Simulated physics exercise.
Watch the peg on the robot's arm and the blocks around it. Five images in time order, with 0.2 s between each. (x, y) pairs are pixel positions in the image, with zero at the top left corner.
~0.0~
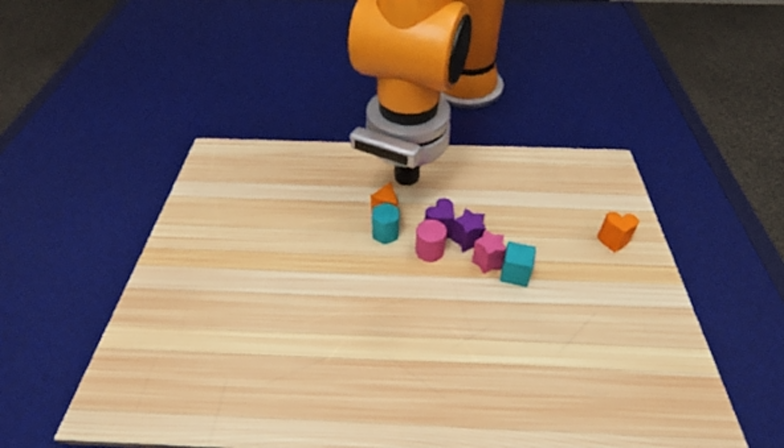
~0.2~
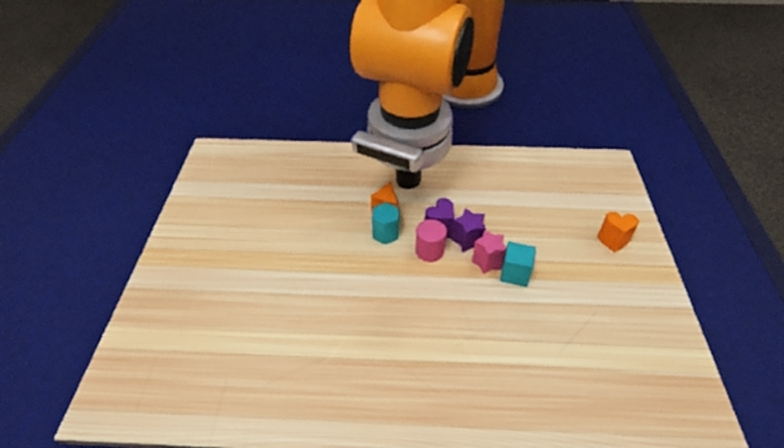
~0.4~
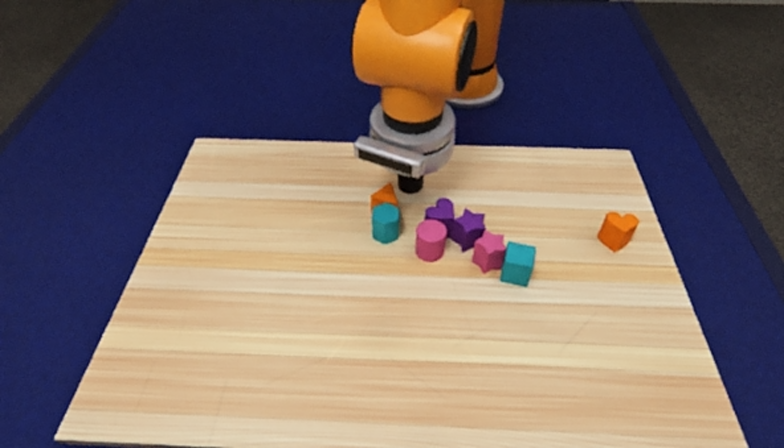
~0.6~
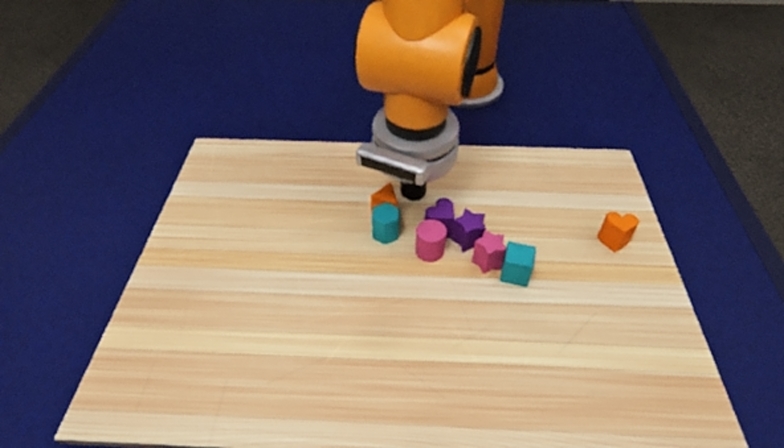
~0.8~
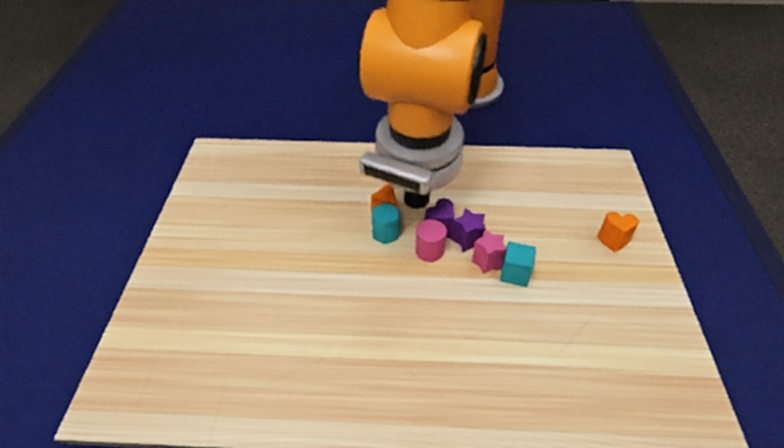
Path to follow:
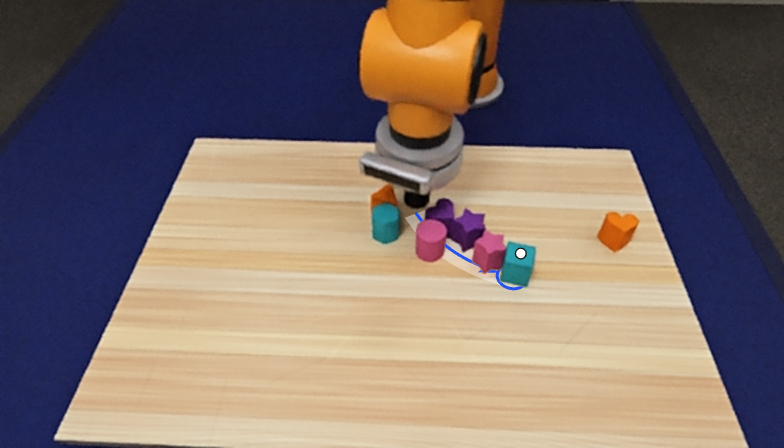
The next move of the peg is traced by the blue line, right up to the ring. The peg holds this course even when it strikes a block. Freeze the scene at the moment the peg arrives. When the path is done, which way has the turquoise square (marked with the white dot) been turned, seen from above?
Direction: Clockwise.
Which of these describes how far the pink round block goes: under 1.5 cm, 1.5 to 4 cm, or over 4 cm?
My prediction: Between 1.5 and 4 cm.
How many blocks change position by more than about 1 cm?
3 or more blocks.
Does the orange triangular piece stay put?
Yes
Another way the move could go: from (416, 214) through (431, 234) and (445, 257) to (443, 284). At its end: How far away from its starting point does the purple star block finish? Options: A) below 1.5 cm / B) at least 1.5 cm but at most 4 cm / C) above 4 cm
(B)
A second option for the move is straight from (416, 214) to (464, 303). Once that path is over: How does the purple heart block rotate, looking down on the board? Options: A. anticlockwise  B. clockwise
Correct choice: A.
Drawn move, from (416, 214) via (438, 239) and (471, 261), ending at (512, 277); the dot is on the turquoise square.
On the path given first. One third of the way, peg (440, 227); pink round block (435, 241); purple heart block (466, 220), turned 45° anticlockwise; pink star block (500, 246), turned 25° clockwise; turquoise square (528, 259).
Two thirds of the way, peg (474, 249); pink round block (441, 250); purple heart block (481, 222), turned 110° anticlockwise; pink star block (506, 246), turned 40° clockwise; turquoise square (534, 262).
At the end, peg (515, 264); orange triangular piece still; pink round block (441, 250); purple heart block (481, 222), turned 110° anticlockwise; pink star block (537, 245); turquoise square (552, 266), turned 50° clockwise.
